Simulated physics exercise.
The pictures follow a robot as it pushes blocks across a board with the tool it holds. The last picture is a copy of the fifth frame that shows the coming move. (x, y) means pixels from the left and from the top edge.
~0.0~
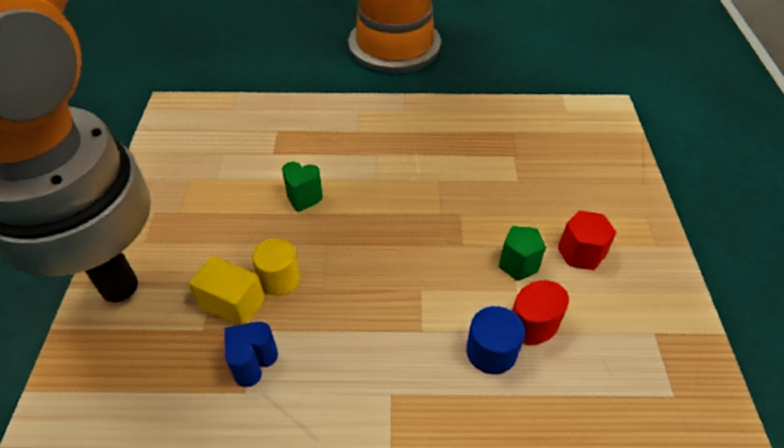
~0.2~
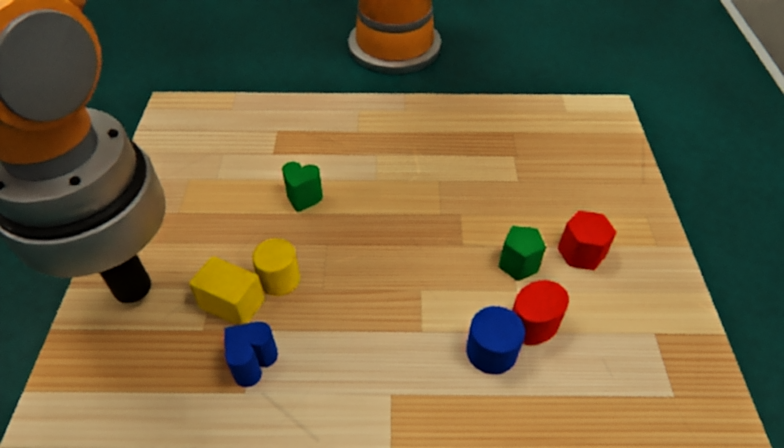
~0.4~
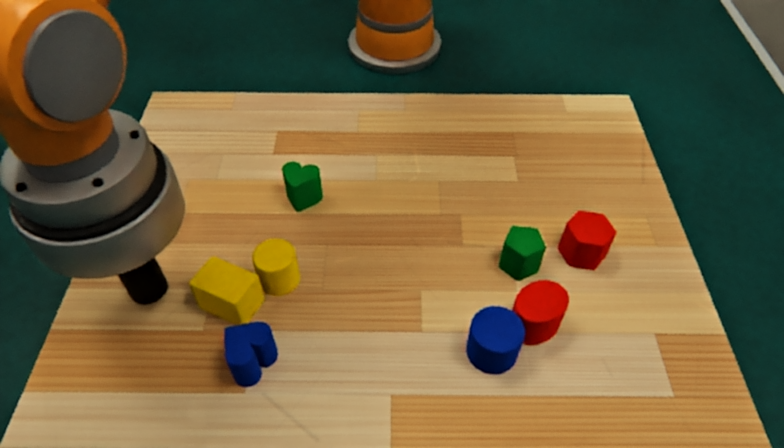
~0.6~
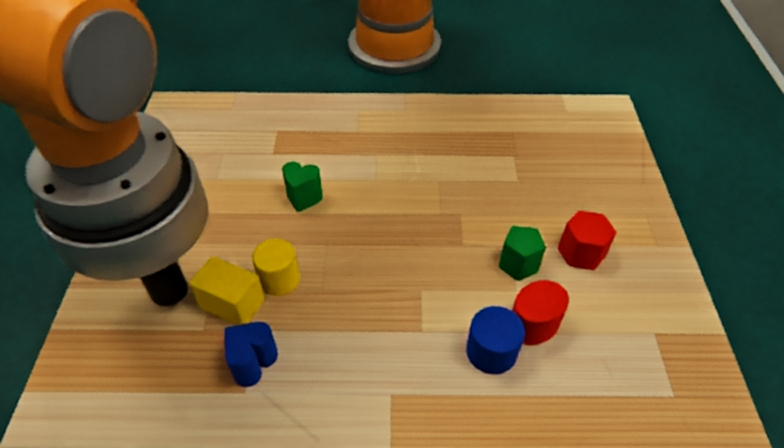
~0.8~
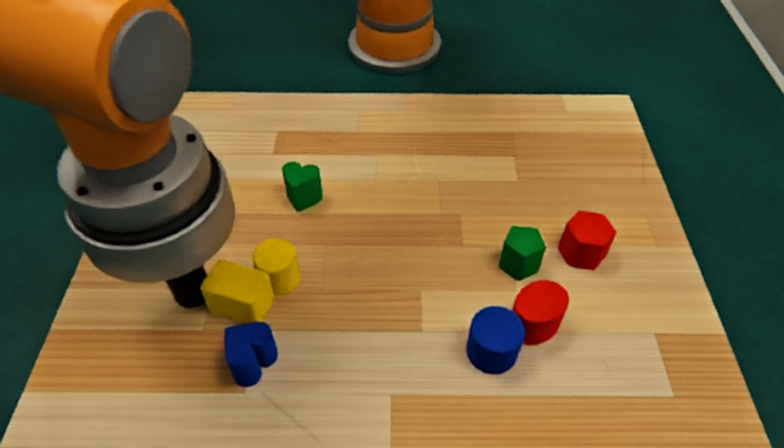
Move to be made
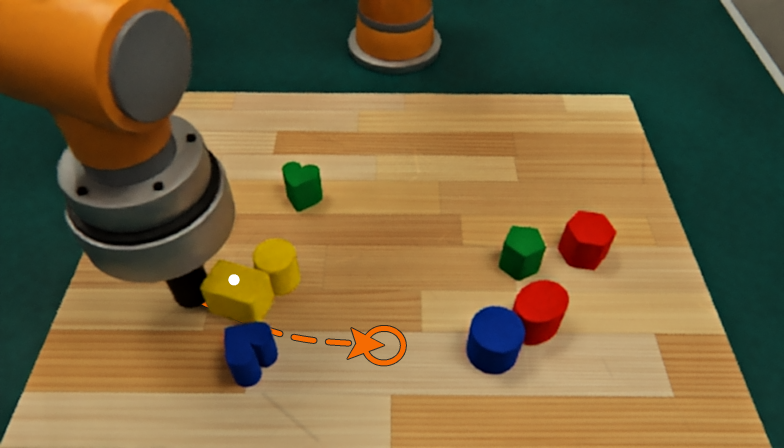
An orange and grey robot arm with a dark, rod-like tip reaches over a light wooden board on a dark green surface, seen from above at an angle by a still camera. Yellow and blue blocks sit near it, a green heart behind, and red, green and blue blocks at right. The arm slides right and nudges the yellow rectangular block slightly rightward; the others stay still.
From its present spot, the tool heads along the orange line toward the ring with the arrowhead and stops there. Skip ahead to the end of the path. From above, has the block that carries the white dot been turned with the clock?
In short: No.
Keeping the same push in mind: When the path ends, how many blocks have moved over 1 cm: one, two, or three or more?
I count one.
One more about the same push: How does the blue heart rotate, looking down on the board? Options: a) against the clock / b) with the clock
My answer is option b.
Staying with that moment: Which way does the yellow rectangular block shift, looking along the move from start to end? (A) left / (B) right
My answer is option A.
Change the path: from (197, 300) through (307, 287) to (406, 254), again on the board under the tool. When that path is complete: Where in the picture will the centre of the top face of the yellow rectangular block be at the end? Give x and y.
My best guess is (308, 302).
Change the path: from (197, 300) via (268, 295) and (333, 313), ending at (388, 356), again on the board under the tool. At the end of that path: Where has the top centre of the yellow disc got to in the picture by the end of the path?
Somewhere near (306, 243).
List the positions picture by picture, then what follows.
The first frame shows tool tip (120, 287); block tops, yellow rectangular block (223, 279); blue heart (245, 340); yellow disc (274, 254).
The second frame shows tool (133, 288); blocks unchanged.
The third frame shows tool (150, 289); blocks unchanged.
The fourth frame shows tool (170, 291); blocks unchanged.
The fifth frame shows tool (193, 293); yellow rectangular block (234, 280); blue heart (245, 340); yellow disc (274, 254).
Path on the board, from (197, 300) over (282, 334) to (384, 345); the dot is on the yellow rectangular block.
The first path, step by step. One third of the way, tool (251, 317); yellow rectangular block (294, 289), turned 35° anticlockwise.
Two thirds of the way, tool (315, 334); yellow rectangular block (341, 282), turned 85° anticlockwise; blue heart (249, 344), turned 20° clockwise.
At the end, tool (384, 339); yellow rectangular block (349, 277), turned 100° anticlockwise; blue heart (249, 344), turned 20° clockwise; yellow disc in place.
